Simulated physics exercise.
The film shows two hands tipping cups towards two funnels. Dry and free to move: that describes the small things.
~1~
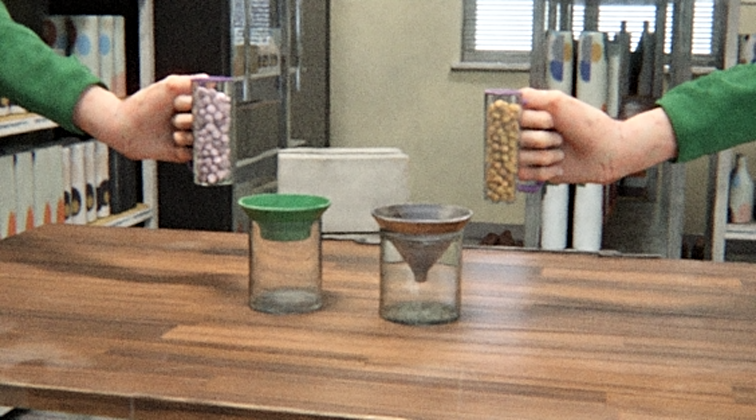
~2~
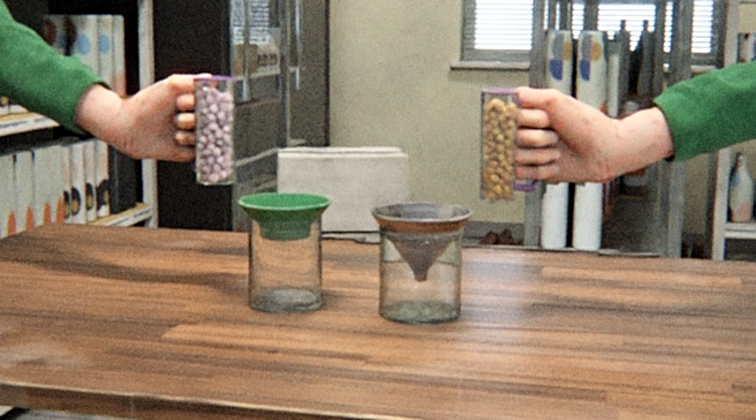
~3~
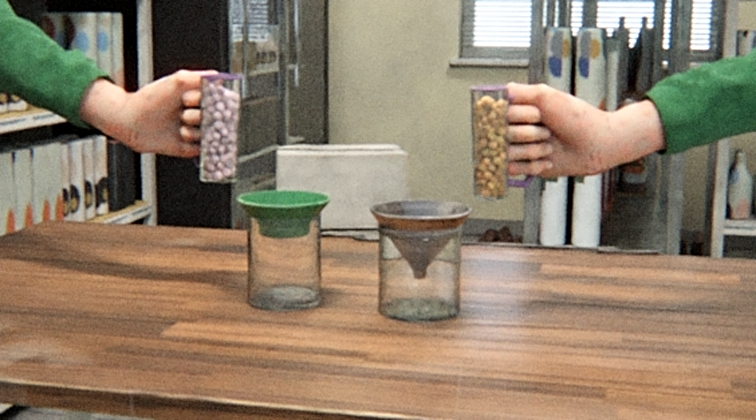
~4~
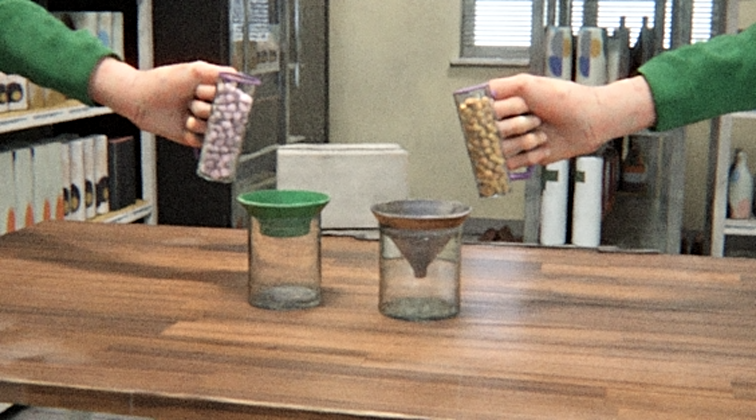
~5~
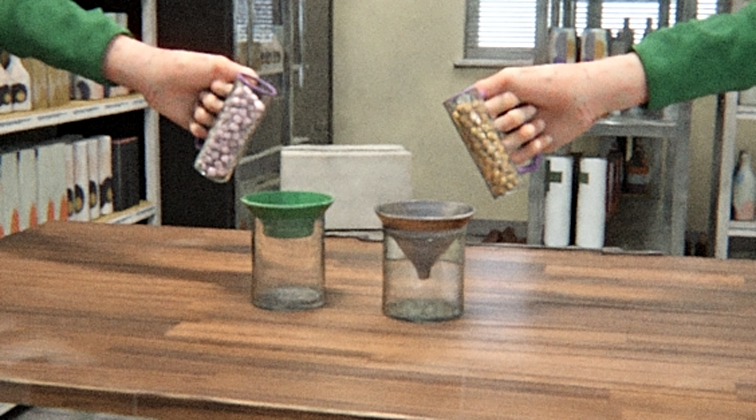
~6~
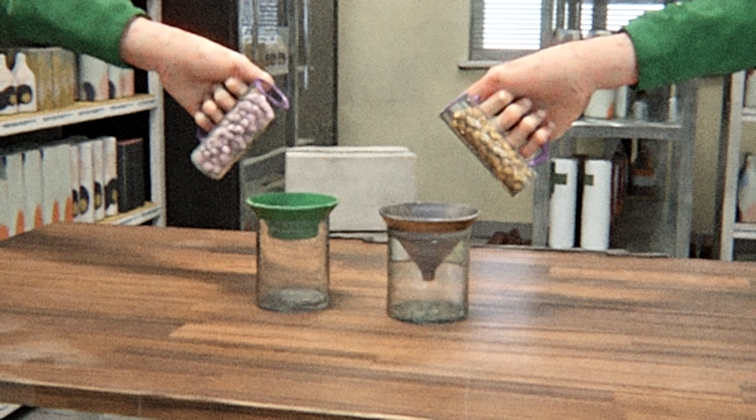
In a room with cluttered shelves and a window behind, a wooden table is seen from the front, slightly above. Two green-sleeved hands hold clear cups, pale purple pearls at left and tan beads at right, above two glass jars topped with a green funnel and a grey-brown one. The hands hold the cups nearly upright, then tilt both steadily inward, while the view shifts very slightly.
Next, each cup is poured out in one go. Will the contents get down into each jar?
One by one: Left: I'd say it empties without a hitch; right: I'd say it gets wedged.
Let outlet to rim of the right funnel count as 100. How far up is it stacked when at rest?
Level: Approx. 80 per cent.
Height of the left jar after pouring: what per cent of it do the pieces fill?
Roughly 30 per cent.
Then, 0.25 s past the last view, left, all still in the cup; right, all still in the cup.
Then, 0.57 s past the last view, left, nearly all still in the cup, a stray few in or over the funnel; right, all still in the cup.
Then, 0.91 s past the last view, left, most still in the cup, a small part in or over the funnel, a small part down in the jar; right, most still in the cup, about a quarter in or over the funnel, a stray few down in the jar.
Finally, left, all down in the jar; right, nearly all stuck in the funnel, a stray few down in the jar.
